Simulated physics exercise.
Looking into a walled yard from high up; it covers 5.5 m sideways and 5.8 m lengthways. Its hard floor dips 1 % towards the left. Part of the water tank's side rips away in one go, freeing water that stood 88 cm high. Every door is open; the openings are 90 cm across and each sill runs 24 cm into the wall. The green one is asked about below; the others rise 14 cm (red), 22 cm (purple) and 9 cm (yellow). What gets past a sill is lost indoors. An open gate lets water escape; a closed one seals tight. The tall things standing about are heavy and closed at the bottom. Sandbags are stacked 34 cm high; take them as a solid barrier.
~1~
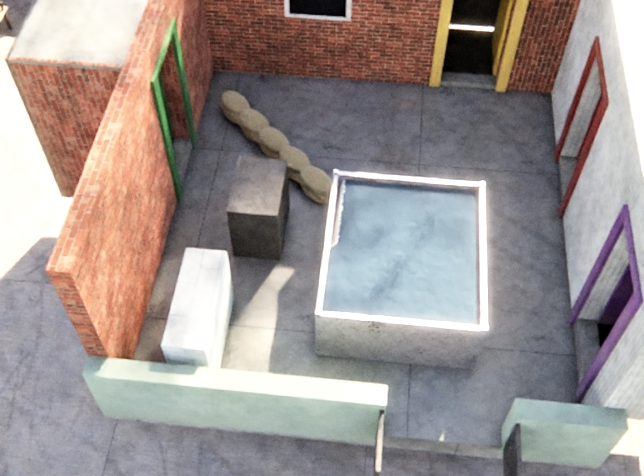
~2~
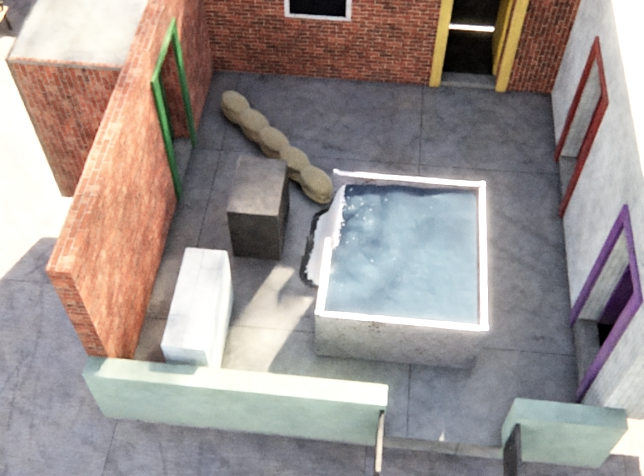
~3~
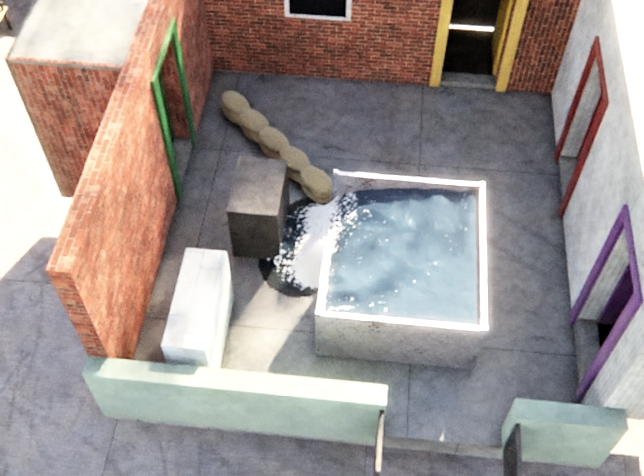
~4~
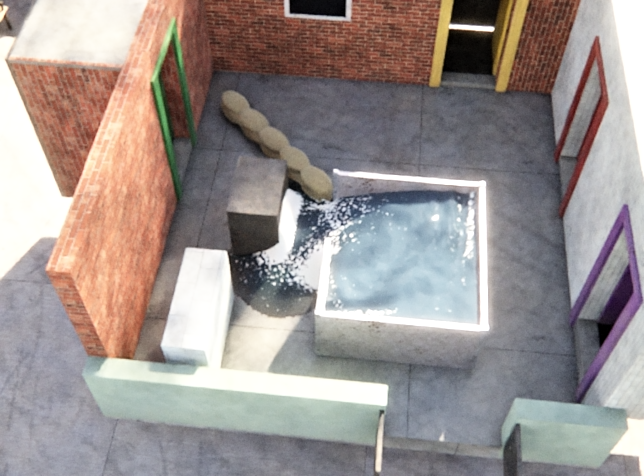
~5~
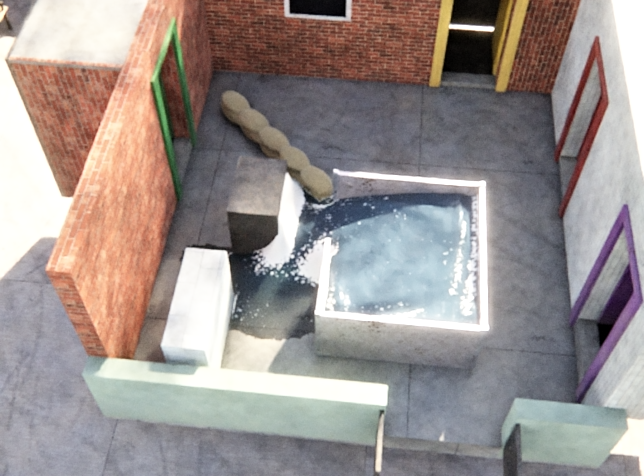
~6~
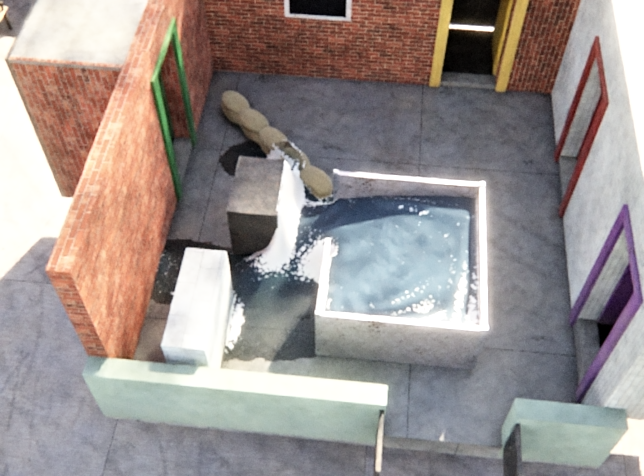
A walled yard with a grey floor is seen from high above, the view staying still. A white-rimmed water tank sits right of centre, with a dark block, a white block and a row of tan sandbags to its left, a green doorway on the left, yellow at the back, and red and purple on the right. Water bursts from the tank's left side, foams against the dark block, splashes up it and spreads darkly around both blocks.
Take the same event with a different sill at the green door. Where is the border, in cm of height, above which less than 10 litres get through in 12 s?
It would have to be roughly 34 cm high.
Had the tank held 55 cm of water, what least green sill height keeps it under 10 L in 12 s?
Some 20 cm.
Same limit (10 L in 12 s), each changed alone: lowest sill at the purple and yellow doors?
About 11.0 cm at purple and 9.5 cm at yellow.
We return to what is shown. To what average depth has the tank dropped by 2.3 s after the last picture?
About 36 cm.
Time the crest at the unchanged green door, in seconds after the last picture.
At about 1.0 s.
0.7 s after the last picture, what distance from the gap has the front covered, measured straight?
Some 4.2 m out.
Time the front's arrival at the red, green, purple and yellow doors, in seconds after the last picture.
Arrival: Red 2.2 s, green 0.5 s, purple 2.2 s, yellow 2.0 s.
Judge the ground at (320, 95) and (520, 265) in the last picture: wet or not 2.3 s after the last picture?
In turn: Wet, still dry.
Then, 0.7 s after the last picture water covers 35 % of the floor, deepest (68 cm) near (285, 236); 23 cm at the green door, 0 litres in over its 21 cm sill.
Then, 2.3 s after the last picture water covers 80 % of the floor, deepest (38 cm) near (298, 237); 18 cm at the green door, 73 litres in over its 21 cm sill.
Then, 11.3 s after the last picture water covers 95 % of the floor, deepest (18 cm) near (278, 140); 13 cm at the green door, 94 litres in over its 21 cm sill.
At the green door as built, the water peaked near 31 cm, 1.1 s after the last picture.
With a sill of 27.5 cm, 39 litres would have come in within the 12 s; with 38 cm, 2 litres. So under 10 litres takes about 34 cm.
